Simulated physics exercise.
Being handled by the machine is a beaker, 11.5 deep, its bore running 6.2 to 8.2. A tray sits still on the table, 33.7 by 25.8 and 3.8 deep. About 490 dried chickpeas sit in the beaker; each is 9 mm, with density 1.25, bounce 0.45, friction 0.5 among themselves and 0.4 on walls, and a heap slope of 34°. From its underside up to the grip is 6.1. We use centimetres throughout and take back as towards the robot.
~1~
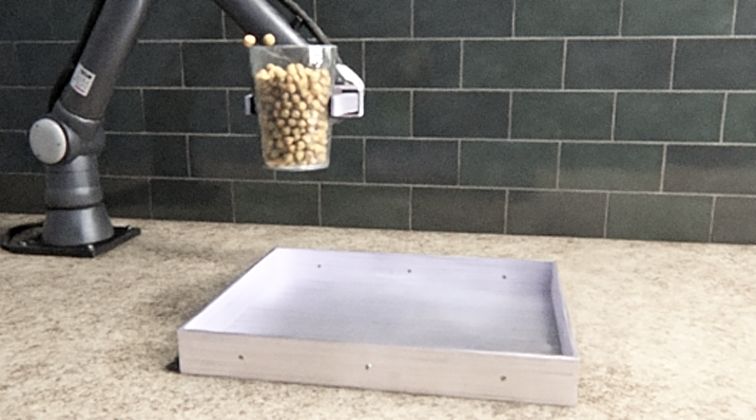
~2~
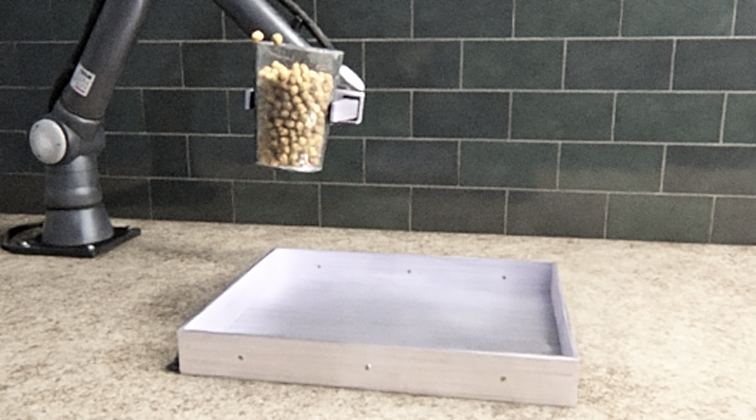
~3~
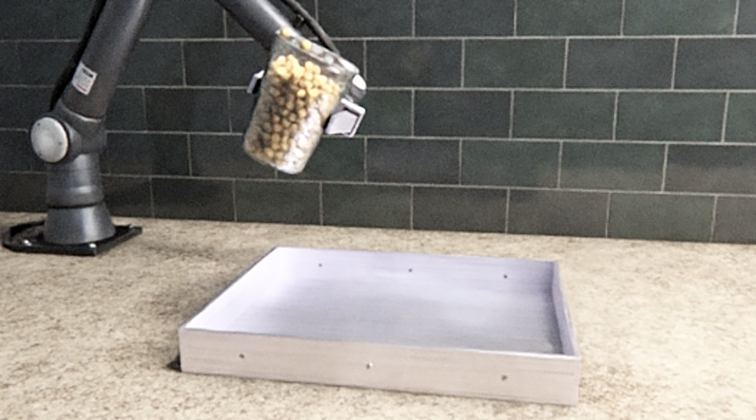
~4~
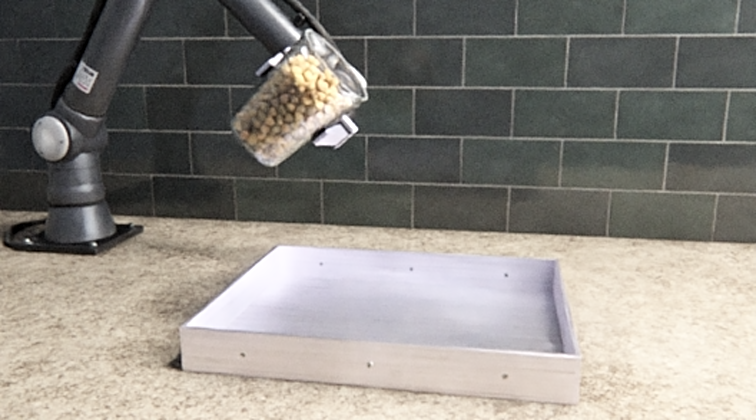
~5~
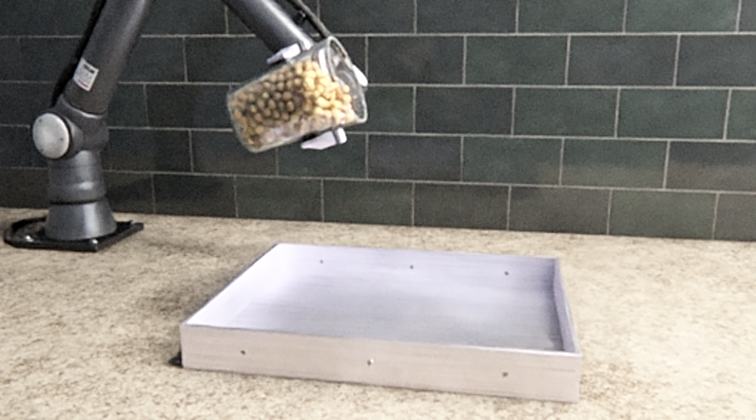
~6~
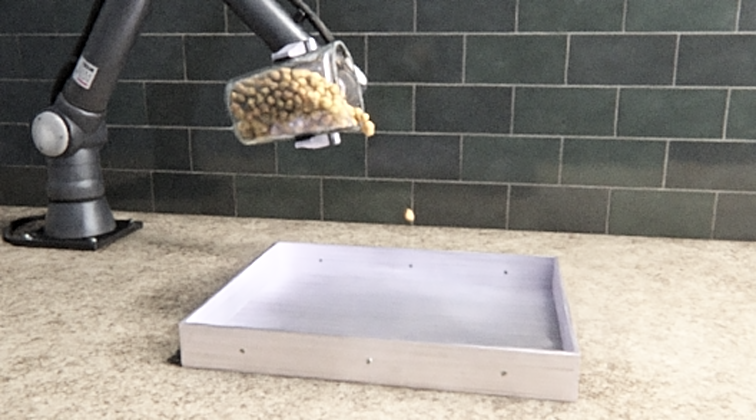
Above a pale tray, a robot arm tilts a clear beaker rightward and a few chickpeas drop.
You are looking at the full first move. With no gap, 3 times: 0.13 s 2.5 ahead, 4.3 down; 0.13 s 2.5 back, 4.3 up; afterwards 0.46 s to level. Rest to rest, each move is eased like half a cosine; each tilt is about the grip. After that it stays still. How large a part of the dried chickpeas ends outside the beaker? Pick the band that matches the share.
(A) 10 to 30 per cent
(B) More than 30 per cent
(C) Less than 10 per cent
10 to 30 per cent (A).
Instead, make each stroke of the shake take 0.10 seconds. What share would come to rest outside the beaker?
Estimate: Near 35 per cent.
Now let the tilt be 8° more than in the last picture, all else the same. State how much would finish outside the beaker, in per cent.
Estimate: Around 35 per cent.
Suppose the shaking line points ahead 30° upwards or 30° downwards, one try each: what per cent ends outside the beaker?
First try some 80 %, second try some 45 %.
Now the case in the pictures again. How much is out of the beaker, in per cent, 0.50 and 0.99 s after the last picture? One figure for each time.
10, then 20.
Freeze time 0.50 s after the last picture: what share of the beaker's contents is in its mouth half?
Around 45 percent.
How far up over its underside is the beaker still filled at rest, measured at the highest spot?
I'd say near 10.5 cm from the bottom.
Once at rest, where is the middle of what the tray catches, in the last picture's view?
About (446, 321).
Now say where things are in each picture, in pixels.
In the first frame, beaker middle at (294, 108), level; upper third of the load around (293, 86), from x 250 to 325, top at y 40; 487 in the beaker.
In the second frame, beaker middle at (293, 109), tilted 7° forward; upper third of the load around (293, 88), from x 255 to 330, top at y 35.
In the third frame, beaker middle at (294, 107), tilted 26° forward; upper third of the load around (294, 87), from x 250 to 335, top at y 35.
In the fourth frame, beaker middle at (293, 105), tilted 50° forward; upper third of the load around (296, 87), from x 240 to 345, top at y 60.
In the fifth frame, beaker middle at (293, 102), tilted 69° forward; upper third of the load around (293, 87), from x 235 to 345, top at y 65.
In the sixth frame, beaker middle at (293, 100), tilted 76° forward; upper third of the load around (286, 88), from x 235 to 410, top at y 70; 485 in the beaker, 2 in flight or on a rim.
Then, 0.50 s after the last picture, tilted 76° forward, highest piece 25 above the table; 428 in the beaker, 40 in the tray, 19 in flight or on a rim.
Then, 0.99 s after the last picture, tilted 43° forward, highest piece 25 above the table; 396 in the beaker, 88 in the tray, 3 in flight or on a rim.
Then, 1.44 s after the last picture, level, highest piece 28 above the table; 396 in the beaker, 91 in the tray.
Then, 2.49 s after the last picture, level, highest piece 28 above the table; 396 in the beaker, 91 in the tray.
Final count, 396 in the beaker, 91 in the tray. That is 19 % outside the beaker.
